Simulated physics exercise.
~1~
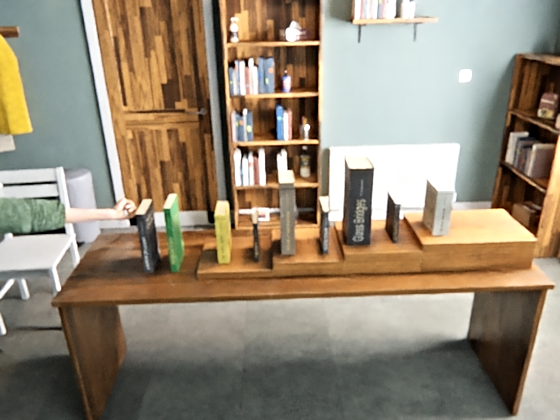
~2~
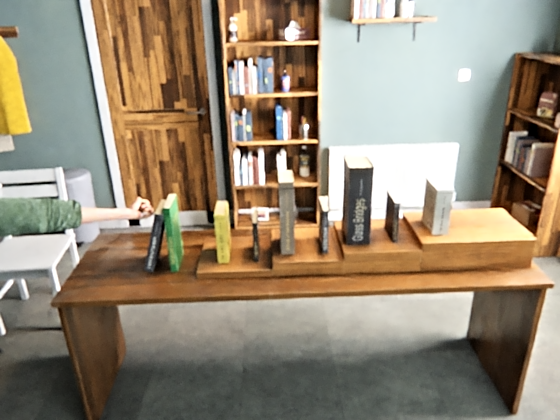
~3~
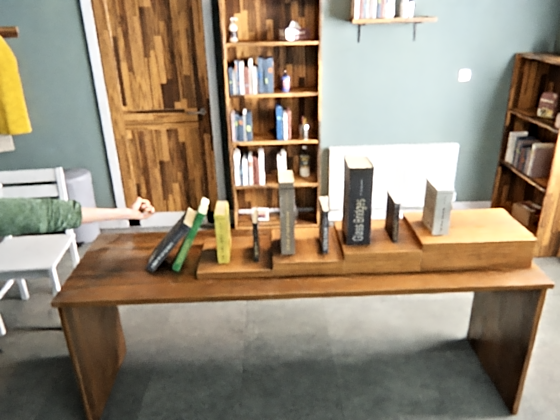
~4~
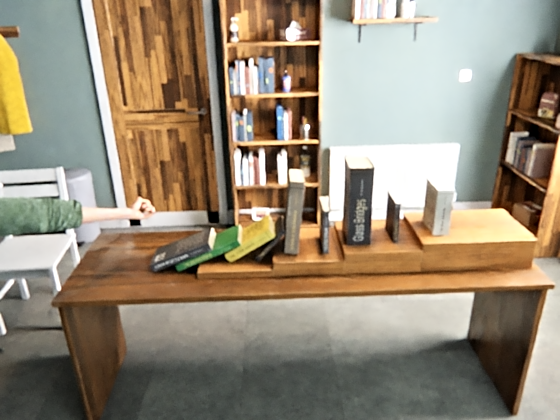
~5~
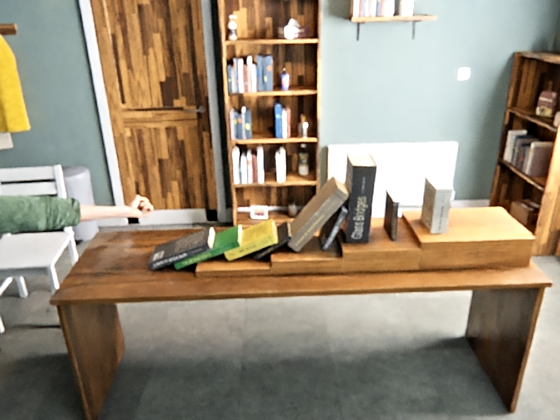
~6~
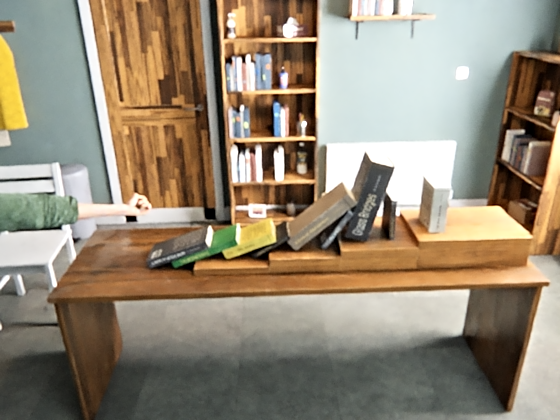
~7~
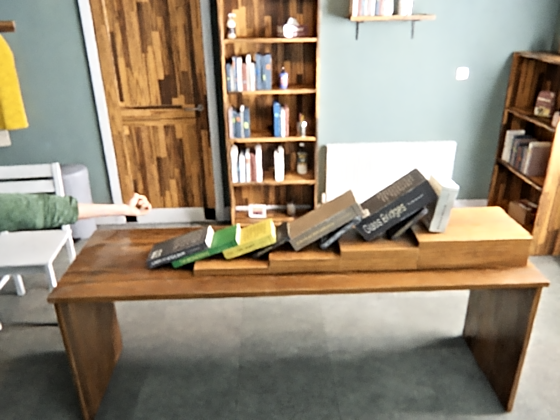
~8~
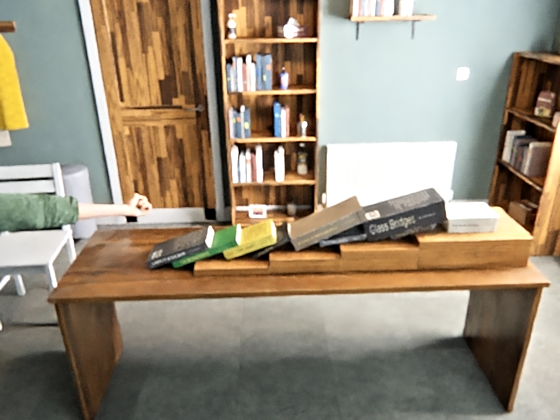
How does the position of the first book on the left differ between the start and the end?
At the start the first book stands upright on the table, and at the end it lies on its side.
We see a hand push the first of a row of upright books on a stepped wooden table, and it tips right into the green one, then the yellow one, the fall spreading up the steps until every book lies toppled or leaning.
